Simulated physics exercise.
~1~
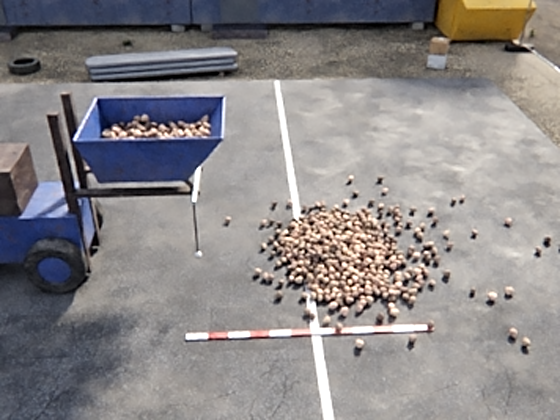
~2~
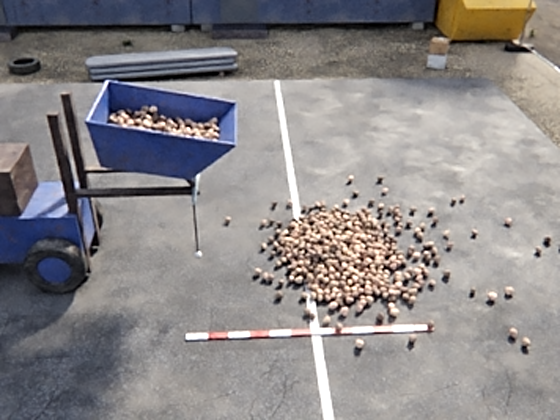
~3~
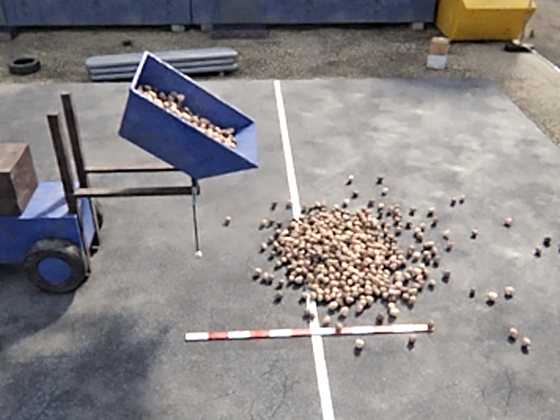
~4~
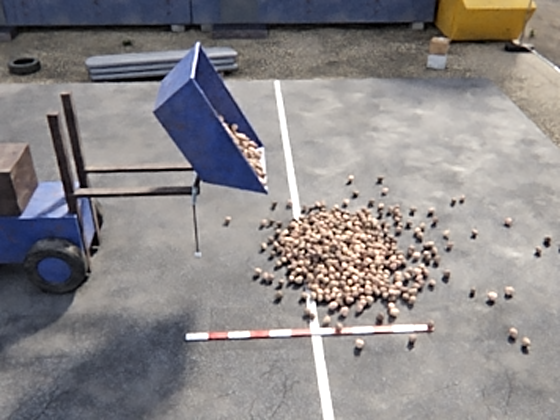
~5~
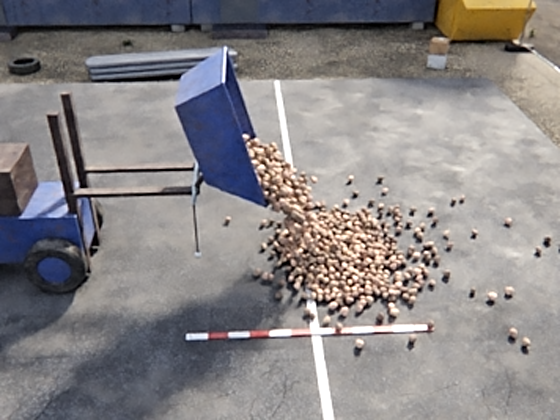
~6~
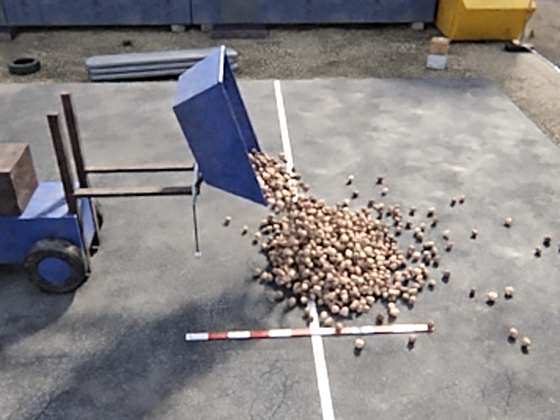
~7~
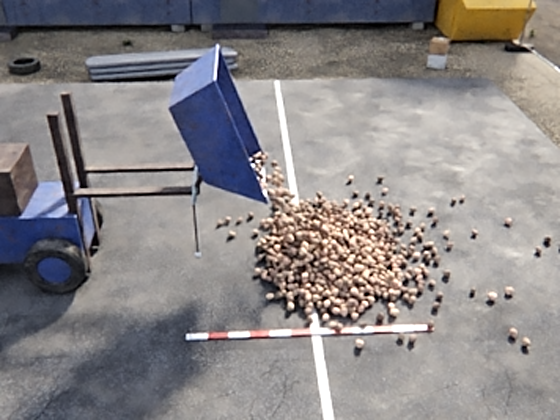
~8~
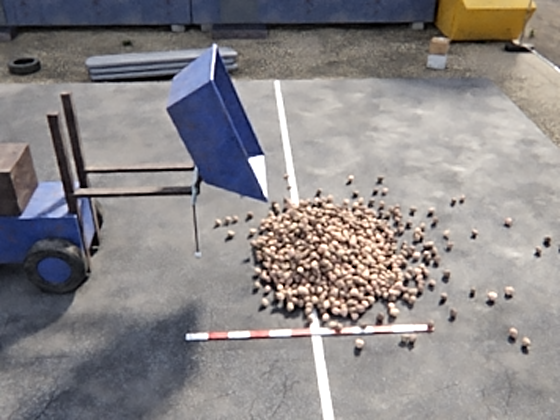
A blue fork truck tipped its raised skip steeply to the right, and the round brown stones inside slid out onto the pile already lying across the white line, leaving the skip empty and tilted above a bigger, wider heap.
